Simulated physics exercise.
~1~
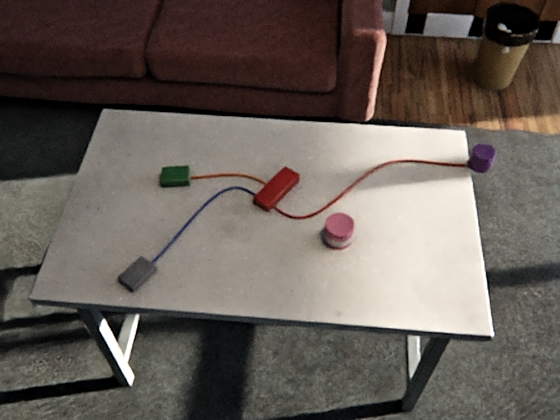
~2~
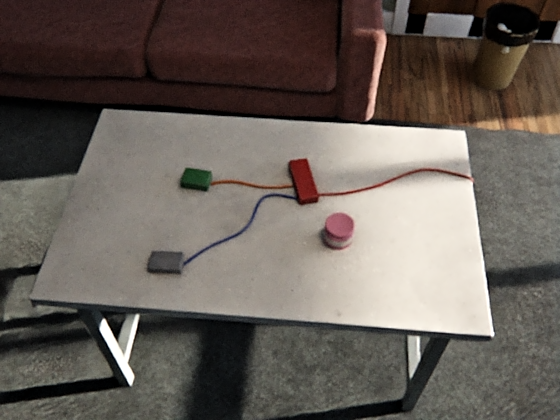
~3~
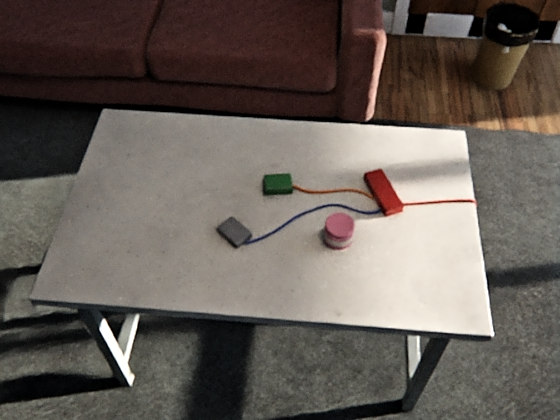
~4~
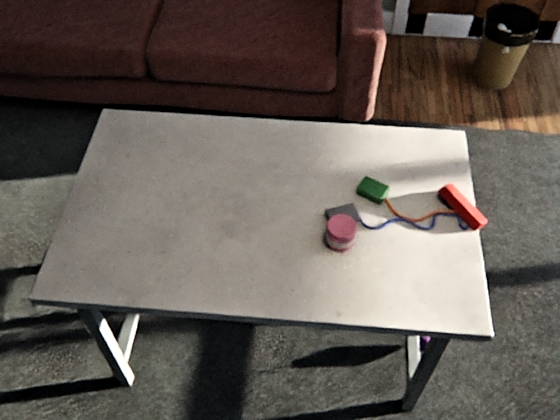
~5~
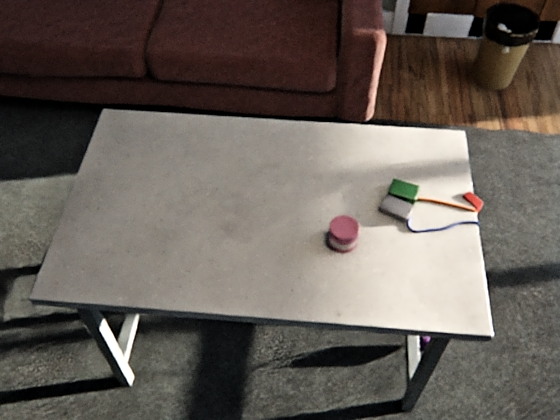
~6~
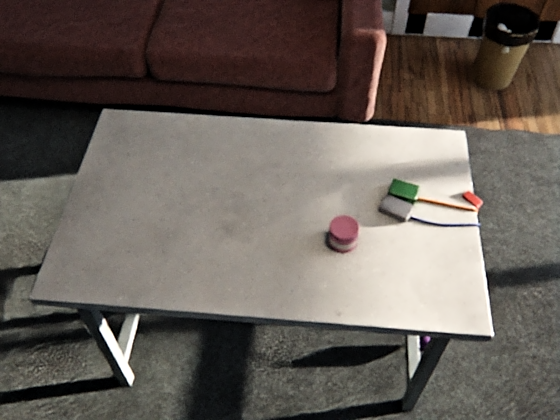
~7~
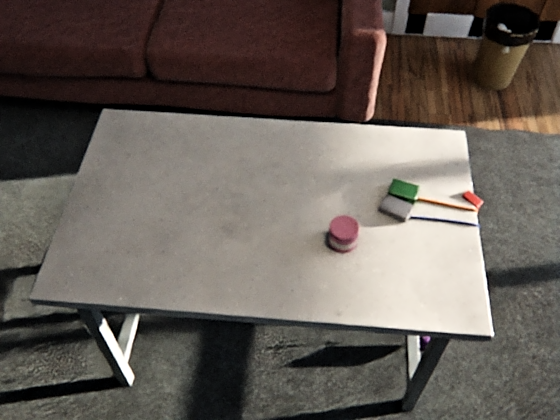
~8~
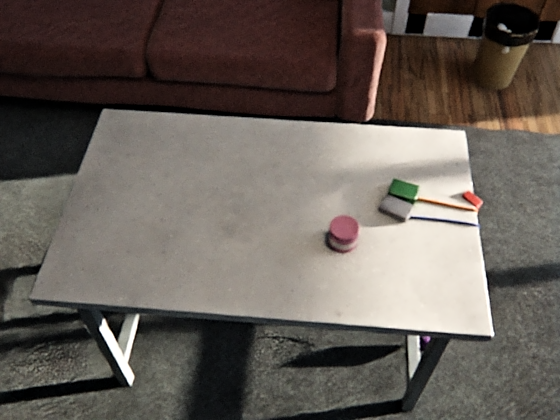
A purple speaker drops off the right edge, dragging the cabled red strip over the edge.
